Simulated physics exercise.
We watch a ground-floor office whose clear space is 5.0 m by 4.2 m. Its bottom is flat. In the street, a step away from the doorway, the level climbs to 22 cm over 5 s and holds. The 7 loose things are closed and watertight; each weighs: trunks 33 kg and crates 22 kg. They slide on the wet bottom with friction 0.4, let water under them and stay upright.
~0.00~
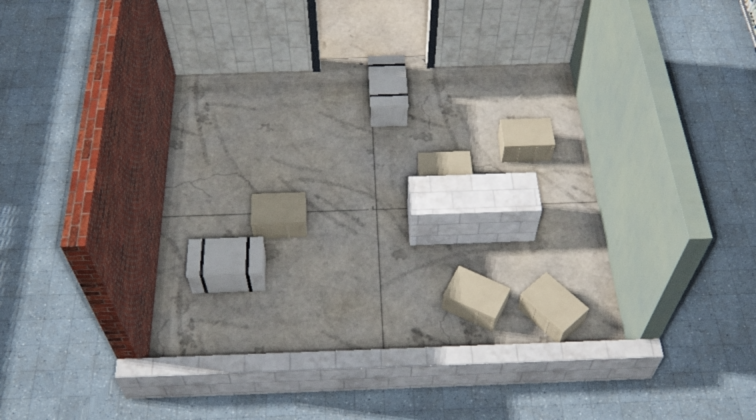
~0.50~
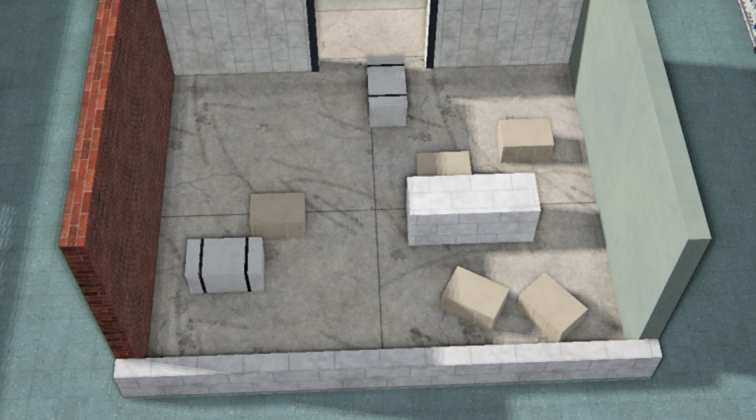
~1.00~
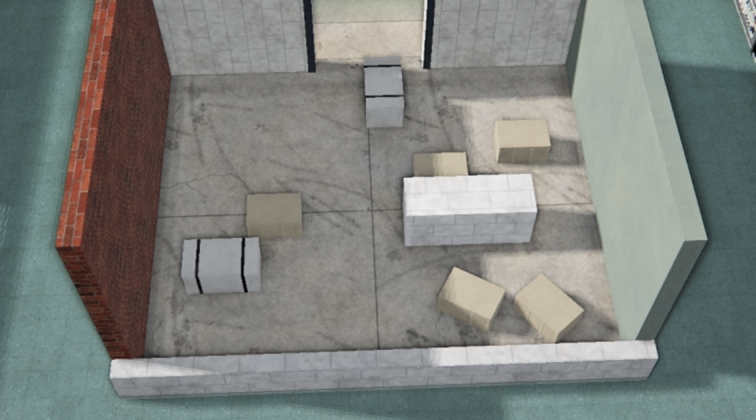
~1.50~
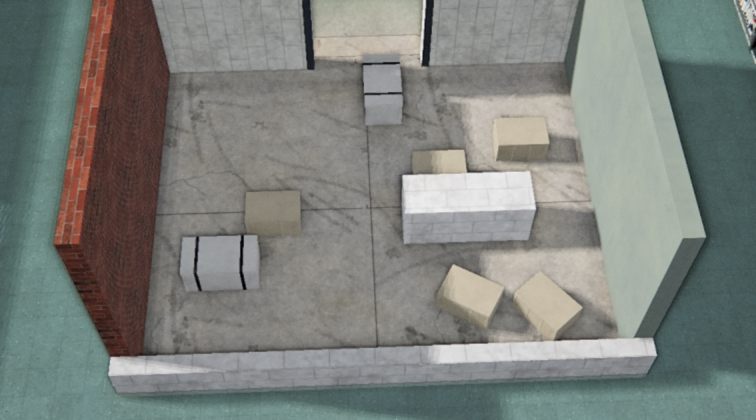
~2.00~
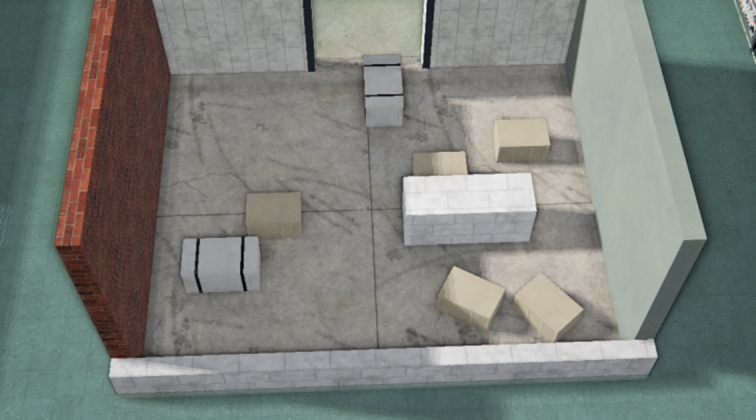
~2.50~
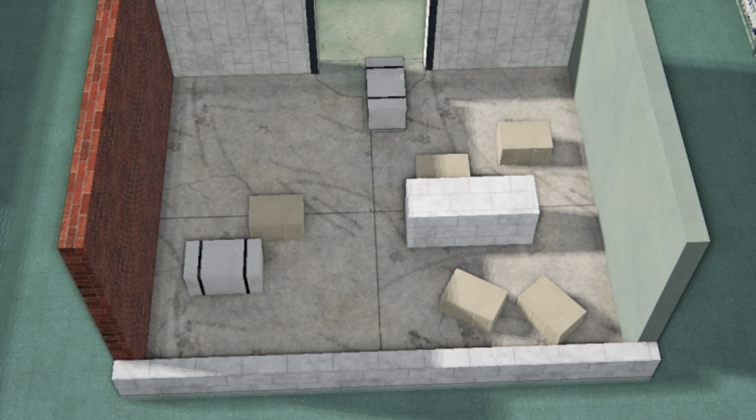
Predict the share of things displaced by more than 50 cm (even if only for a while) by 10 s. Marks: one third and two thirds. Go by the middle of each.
It is under a third.
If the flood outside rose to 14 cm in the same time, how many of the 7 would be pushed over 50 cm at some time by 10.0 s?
In that case 0 of them.
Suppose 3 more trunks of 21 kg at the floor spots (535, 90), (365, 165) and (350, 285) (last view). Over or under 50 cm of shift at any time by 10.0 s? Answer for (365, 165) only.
Answer: More.
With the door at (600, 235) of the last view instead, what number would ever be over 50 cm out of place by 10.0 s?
In that case 3 of them.
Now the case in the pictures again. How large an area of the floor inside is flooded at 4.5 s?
Roughly 6.5 m2.
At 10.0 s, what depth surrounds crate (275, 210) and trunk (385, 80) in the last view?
About 7 and 8 cm.
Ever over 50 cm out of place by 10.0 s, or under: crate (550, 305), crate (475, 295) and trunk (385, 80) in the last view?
In that order: Less, less, past it.
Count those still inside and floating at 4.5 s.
I count 0.
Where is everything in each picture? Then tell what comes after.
A trunk at (225, 256) rests on the ground; a crate at (528, 132) rests on the ground; 0.0 m2 under water; 0 of 7 have shifted, in the first picture.
A trunk at (224, 256), on the bottom; a crate at (526, 132) rests on the ground; 0.0 m2 under water; 0 of 7 have shifted, in the second picture.
A trunk at (220, 256) rests on the ground; a crate at (523, 133), on the bottom; water covers 0.0 m2; 0 of 7 have shifted, in the third picture.
A trunk at (219, 254), on the bottom; a crate at (522, 131), on the bottom; water covers 0.0 m2; 0 of 7 have shifted, in the fourth picture.
A trunk at (220, 256) rests on the ground; a crate at (523, 133) rests on the ground; water covers 0.0 m2; 0 of 7 have shifted, in the fifth picture.
A trunk at (223, 258), on the bottom; a crate at (525, 135) rests on the ground; water covers 0.3 m2; 0 of 7 have shifted, in the sixth picture.
After 3.5 s 0 of 7 are over 50 cm from their spots; 0 afloat.
After 4.5 s 0 of 7 are over 50 cm from their spots; 0 afloat.
After 7.0 s 1 of 7 are over 50 cm from their spots; 0 afloat.
After 10.0 s 2 of 7 are over 50 cm from their spots, and 2 have been at some point; 1 afloat.
